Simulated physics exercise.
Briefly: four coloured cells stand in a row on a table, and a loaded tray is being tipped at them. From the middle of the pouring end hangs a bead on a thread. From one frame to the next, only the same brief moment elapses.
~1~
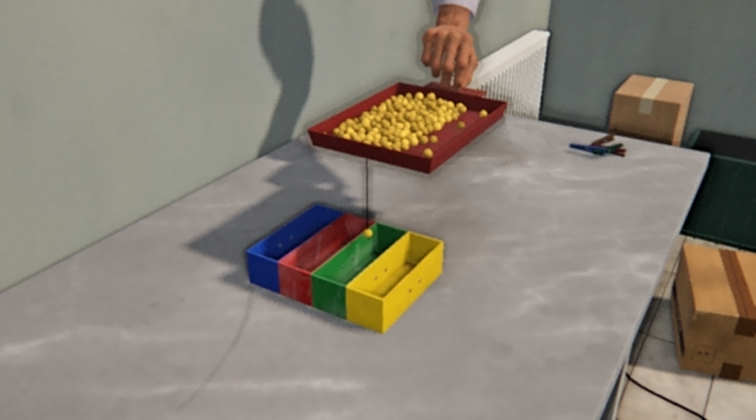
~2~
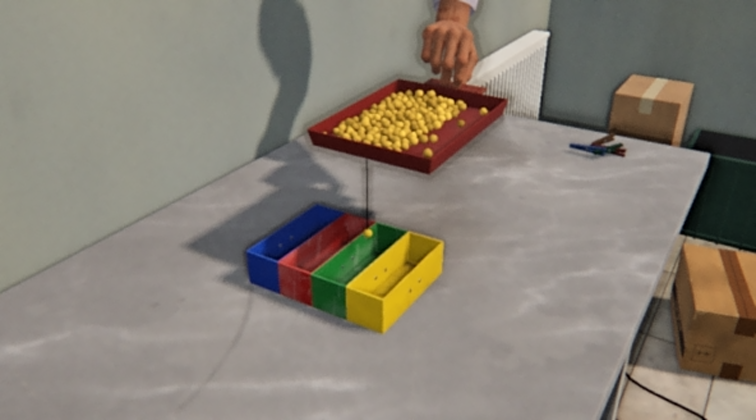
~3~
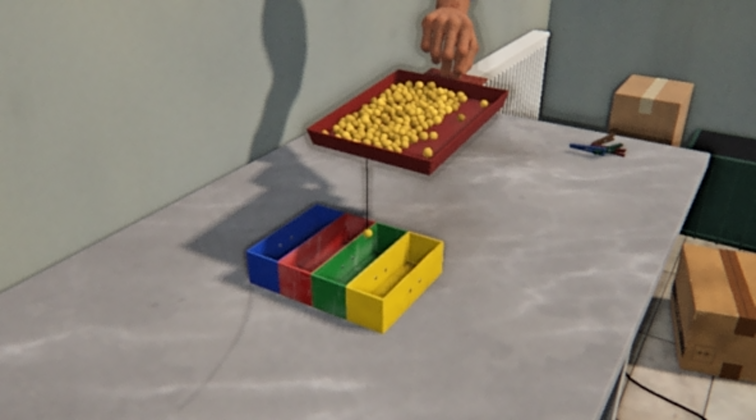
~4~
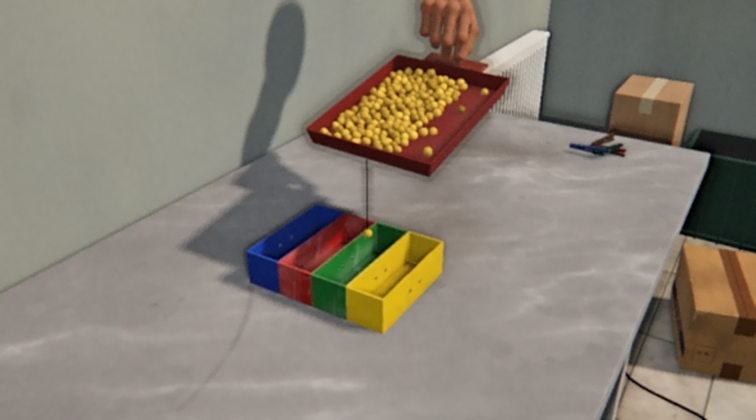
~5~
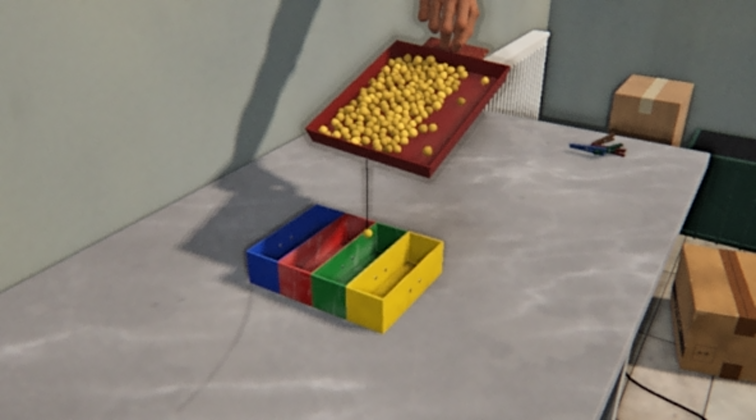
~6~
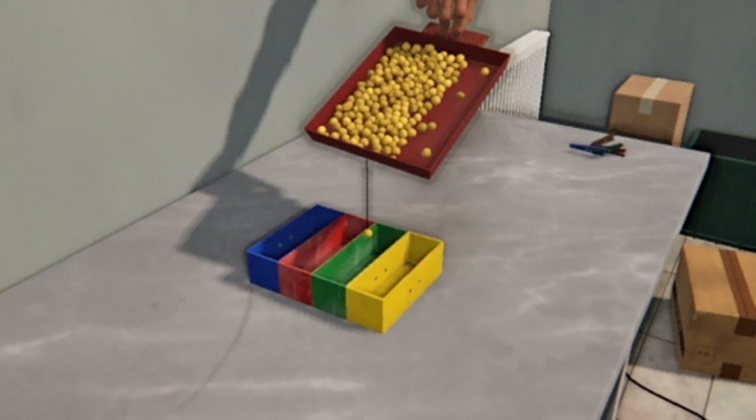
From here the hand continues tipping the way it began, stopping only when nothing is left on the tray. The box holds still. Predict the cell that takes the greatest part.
I would say the yellow cell.
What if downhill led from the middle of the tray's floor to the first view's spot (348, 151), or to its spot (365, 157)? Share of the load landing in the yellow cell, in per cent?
Lab note: Try one about 0 %, try two about 20 %.
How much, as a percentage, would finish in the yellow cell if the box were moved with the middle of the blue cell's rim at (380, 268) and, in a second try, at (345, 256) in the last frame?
Respectively 0 percent and 0 percent.
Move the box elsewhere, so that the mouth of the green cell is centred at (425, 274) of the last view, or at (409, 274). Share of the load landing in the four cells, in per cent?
The first comes to 90 percent and the second to 90 percent.
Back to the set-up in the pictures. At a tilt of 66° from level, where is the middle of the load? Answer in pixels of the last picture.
The middle of the pieces sits at roughly (391, 129).
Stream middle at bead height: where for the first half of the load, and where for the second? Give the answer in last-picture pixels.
(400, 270), then (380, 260).
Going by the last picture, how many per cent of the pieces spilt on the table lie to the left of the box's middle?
Estimate: About 20 in every hundred.
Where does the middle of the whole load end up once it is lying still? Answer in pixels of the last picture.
About (386, 308).
Soon after the last picture, tray tipped steeply; nearly all on the tray; a small part falling or outside the box.
A little later, tray tipped past a quarter turn; about half on the tray; a small part in the yellow cell; a stray few in the green cell; a stray few in the red cell; about half falling or outside the box.
Later still, tray tipped past a quarter turn; about a third in the yellow cell; a small part in the green cell; a small part in the red cell; a stray few in the blue cell; about half falling or outside the box.
At rest, tray tipped past a quarter turn; about a third in the yellow cell; a small part in the green cell; a small part in the red cell; a stray few in the blue cell; about half outside the box.
